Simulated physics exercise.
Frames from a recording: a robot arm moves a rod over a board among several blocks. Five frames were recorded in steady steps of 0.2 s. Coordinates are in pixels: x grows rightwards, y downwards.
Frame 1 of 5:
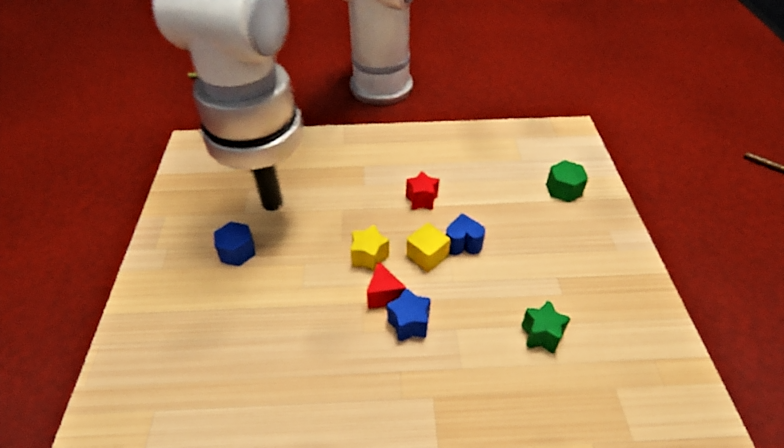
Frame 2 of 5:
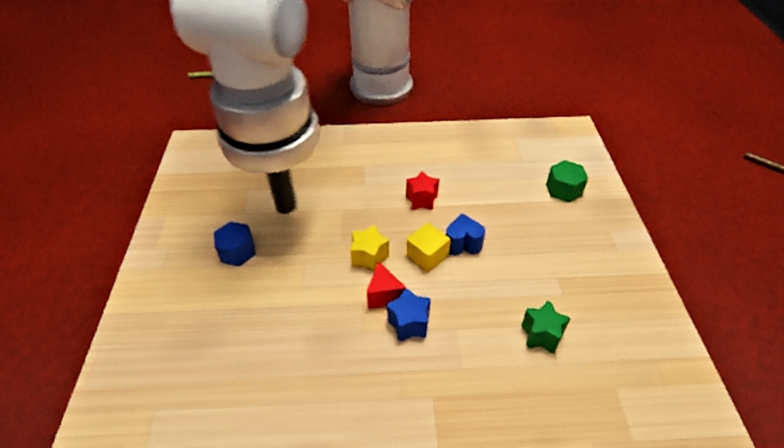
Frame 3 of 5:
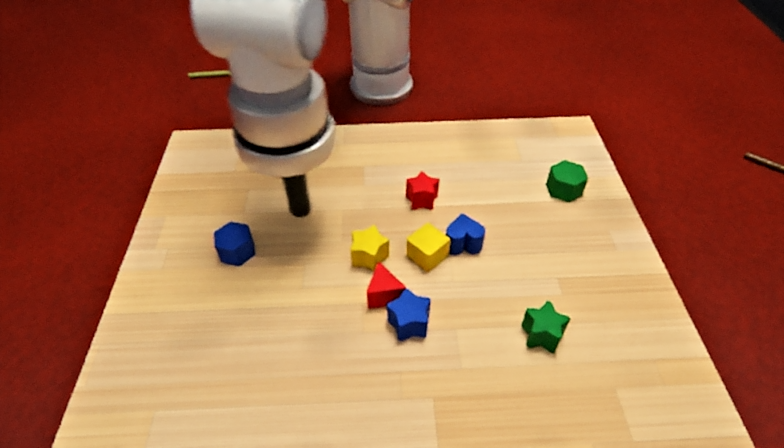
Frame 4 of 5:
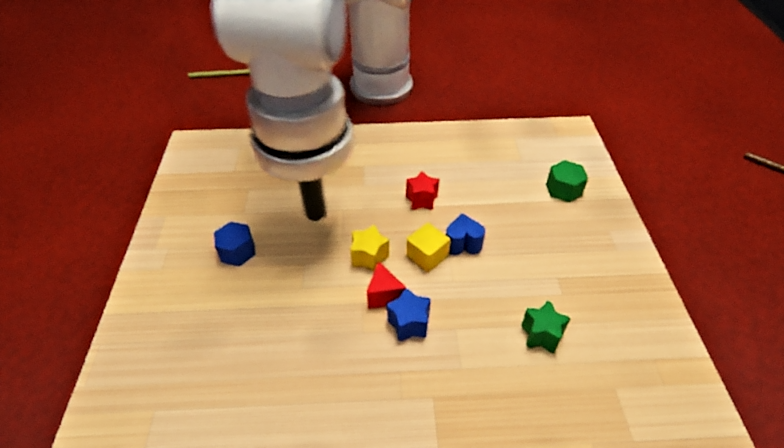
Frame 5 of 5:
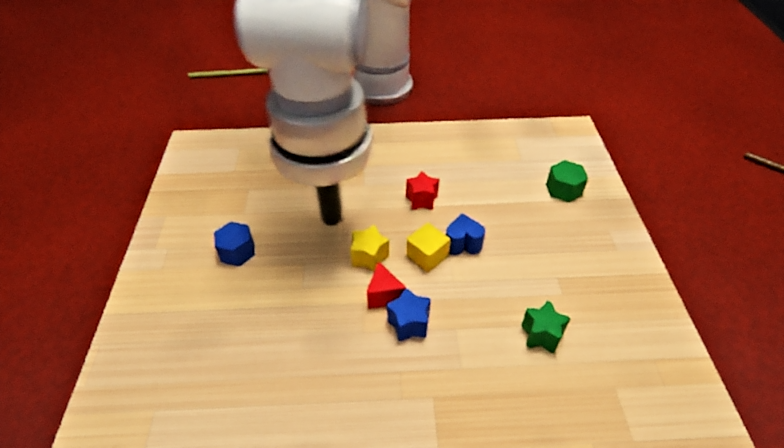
A robot arm moves its dark rod rightward above the board while the colored blocks stay still.
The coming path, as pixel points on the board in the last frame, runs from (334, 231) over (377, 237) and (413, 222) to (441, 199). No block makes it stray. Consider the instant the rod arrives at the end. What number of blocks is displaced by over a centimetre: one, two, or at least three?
A single block is moved.
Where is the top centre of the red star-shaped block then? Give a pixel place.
Its top middle: (429, 170).
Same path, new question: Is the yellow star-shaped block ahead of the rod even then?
My answer is no.
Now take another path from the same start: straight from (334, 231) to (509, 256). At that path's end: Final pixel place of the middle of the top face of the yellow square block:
Around (457, 253).
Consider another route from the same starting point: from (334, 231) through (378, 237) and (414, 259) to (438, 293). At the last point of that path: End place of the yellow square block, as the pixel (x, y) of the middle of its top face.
It comes to (459, 257).
On the path given first. One third of the way, rod (377, 225); yellow star-shaped block (373, 240), turned 20° clockwise.
Two thirds of the way, rod (414, 209); yellow star-shaped block (374, 240), turned 25° clockwise.
At the end, rod (442, 187); yellow star-shaped block (374, 240), turned 25° clockwise; red star-shaped block (429, 170), turned 35° anticlockwise; yellow square block still.
